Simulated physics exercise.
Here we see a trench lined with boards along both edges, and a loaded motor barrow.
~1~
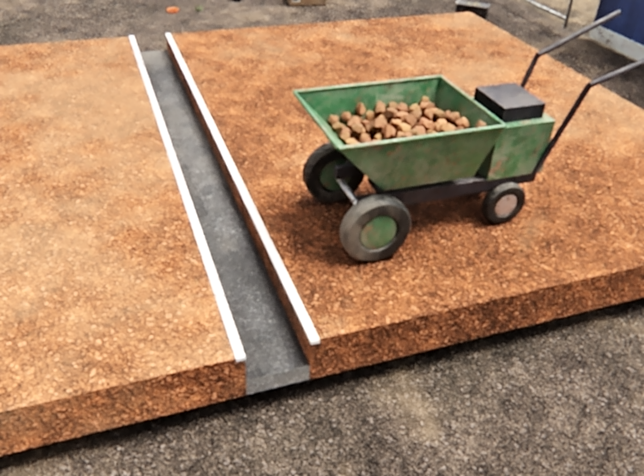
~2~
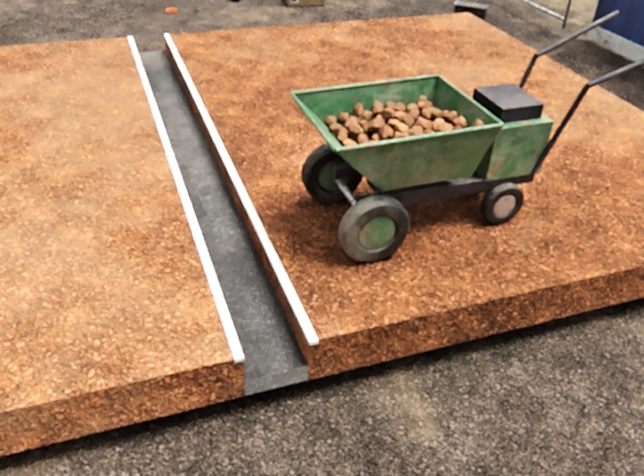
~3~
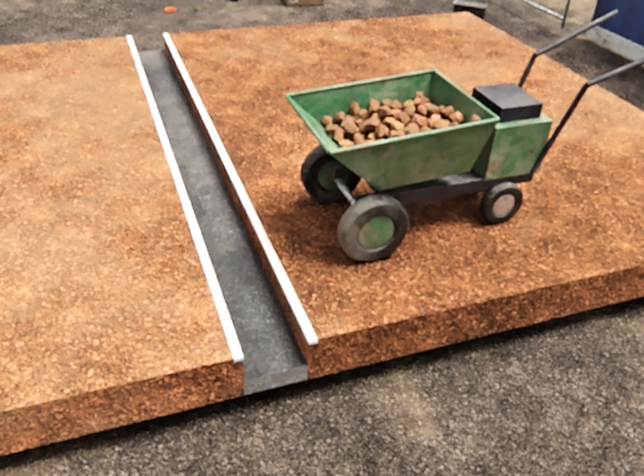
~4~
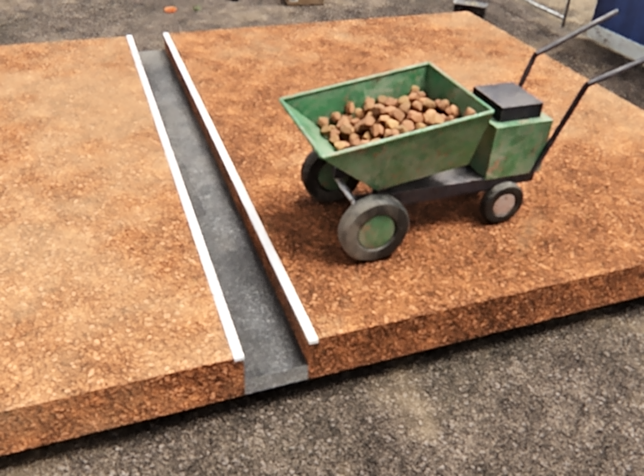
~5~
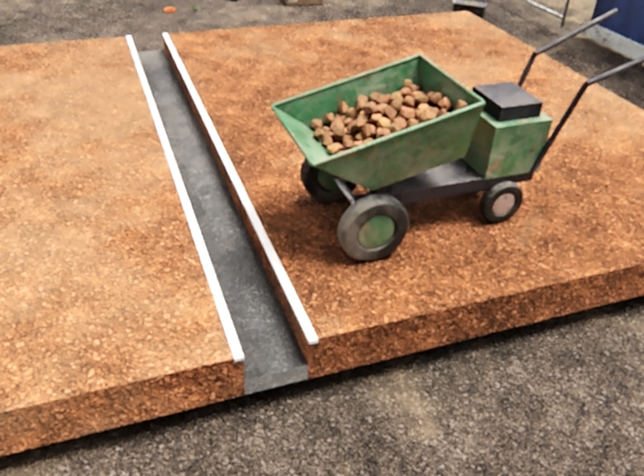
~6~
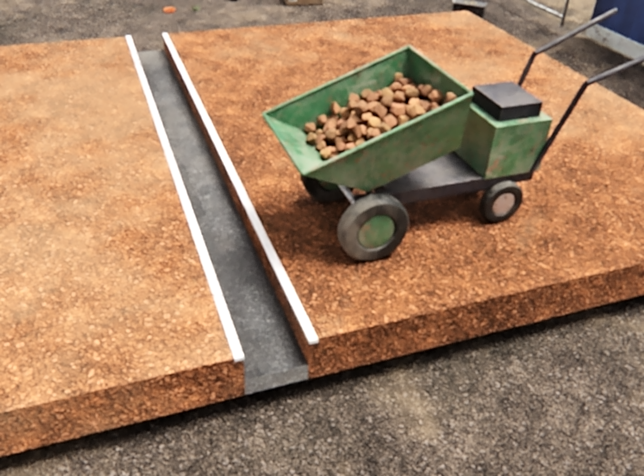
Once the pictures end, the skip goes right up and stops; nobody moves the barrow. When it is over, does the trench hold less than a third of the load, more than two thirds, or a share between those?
It holds more than two thirds.
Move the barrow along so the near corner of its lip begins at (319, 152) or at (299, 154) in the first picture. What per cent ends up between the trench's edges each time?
Approximately 50 per cent and 10 per cent, in that order.
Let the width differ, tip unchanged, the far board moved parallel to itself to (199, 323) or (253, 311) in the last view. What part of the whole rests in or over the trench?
You'd get 100 % in the first case and 40 % in the second.
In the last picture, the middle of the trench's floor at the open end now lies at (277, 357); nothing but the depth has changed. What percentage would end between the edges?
About 50 per cent.
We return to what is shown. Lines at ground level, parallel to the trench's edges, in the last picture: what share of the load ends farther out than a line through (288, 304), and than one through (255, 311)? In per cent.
Around 90 per cent for the first, around 50 per cent for the second.
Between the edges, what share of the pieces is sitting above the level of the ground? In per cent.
Around 15 in a hundred.
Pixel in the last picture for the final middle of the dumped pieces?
Roughly at (227, 258).
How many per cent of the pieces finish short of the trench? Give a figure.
It works out to roughly 0 percent.
Just after the last frame, skip tipped steeply; every one in the skip.
A moment on, skip tipped right over; roughly half in the skip; roughly half in or heaped over the trench; just a few beyond it; just a few falling.
Further on, skip tipped right over; about a tenth in the skip; the larger part in or heaped over the trench; about a tenth beyond it.
When it is over, skip tipped right over; about a tenth in the skip; the larger part in or heaped over the trench; about a tenth beyond it.
